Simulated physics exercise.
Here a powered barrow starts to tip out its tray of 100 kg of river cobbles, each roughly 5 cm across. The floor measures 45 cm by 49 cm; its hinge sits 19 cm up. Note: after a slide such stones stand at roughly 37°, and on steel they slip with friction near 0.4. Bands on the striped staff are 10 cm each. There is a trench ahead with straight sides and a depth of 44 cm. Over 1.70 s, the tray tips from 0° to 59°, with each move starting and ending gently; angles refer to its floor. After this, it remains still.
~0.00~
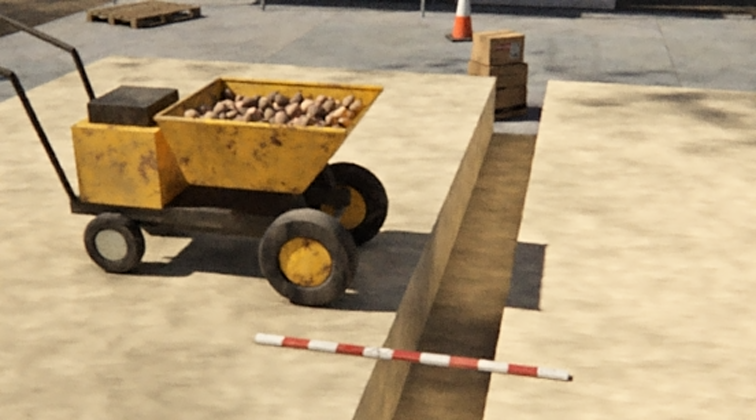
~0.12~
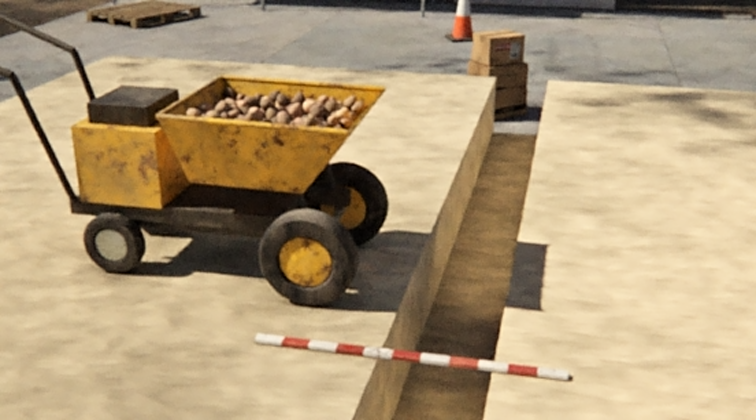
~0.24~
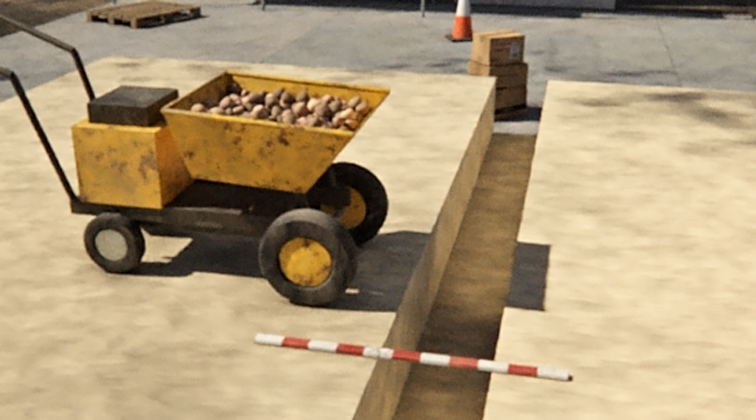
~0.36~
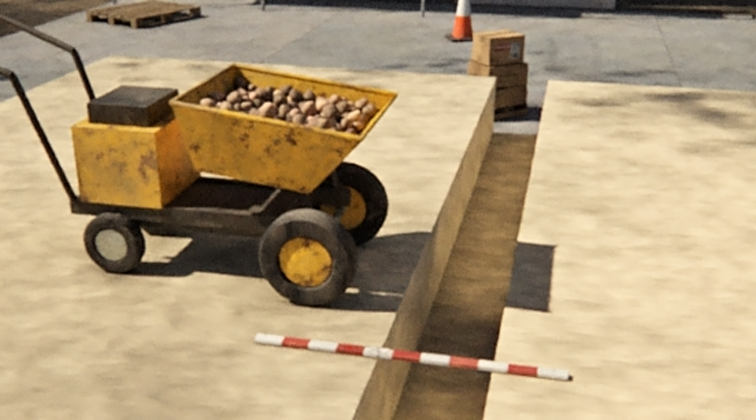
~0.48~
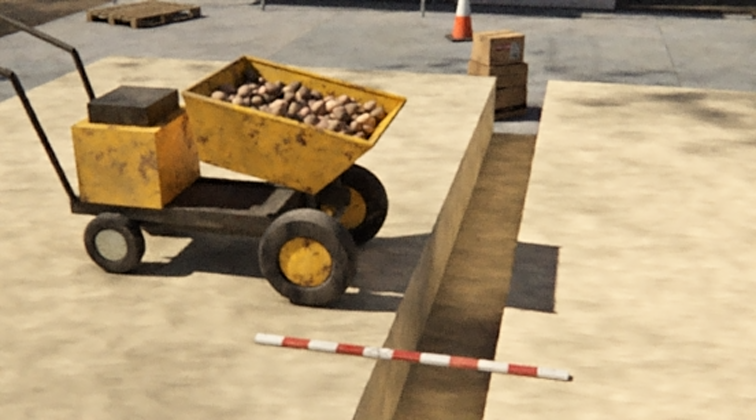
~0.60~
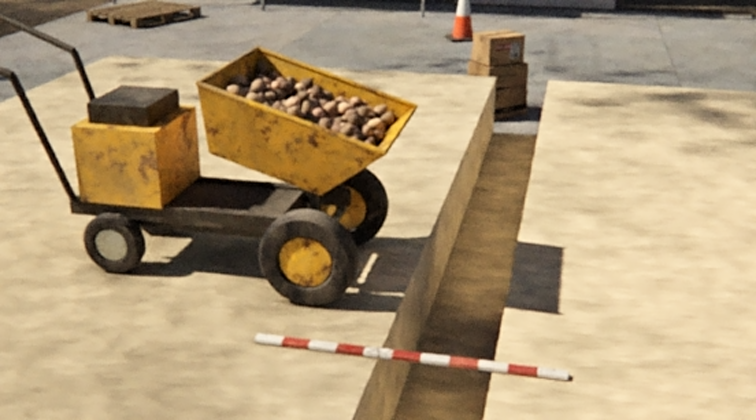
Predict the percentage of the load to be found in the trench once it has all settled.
Roughly 51 percent of the load ends up there.
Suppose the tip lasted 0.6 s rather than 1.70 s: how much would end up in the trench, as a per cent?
With that timing, about 35 per cent.
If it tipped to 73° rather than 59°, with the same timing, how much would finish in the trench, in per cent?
Then about 75 per cent.
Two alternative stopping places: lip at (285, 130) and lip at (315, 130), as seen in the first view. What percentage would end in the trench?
60 %, then 60 %.
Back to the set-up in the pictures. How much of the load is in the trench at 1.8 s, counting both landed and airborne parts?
Close to 10 per cent at that time.
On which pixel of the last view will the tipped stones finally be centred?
Their middle lands near (475, 369).
After 1.3 s the floor is at 50°; 100 % in the tray; the foremost stones are at (435, 183).
After 1.8 s the floor is at 59°; 86 % in the tray, 12 % in the trench, 2 % past the trench; the foremost stones are at (534, 297).
After 2.2 s the floor is at 59°; 69 % in the tray, 24 % in the trench, 6 % past the trench; the foremost stones are at (594, 290).
After 4.1 s the floor is at 59°; 41 % in the tray, 51 % in the trench, 8 % past the trench; the foremost stones are at (632, 283).
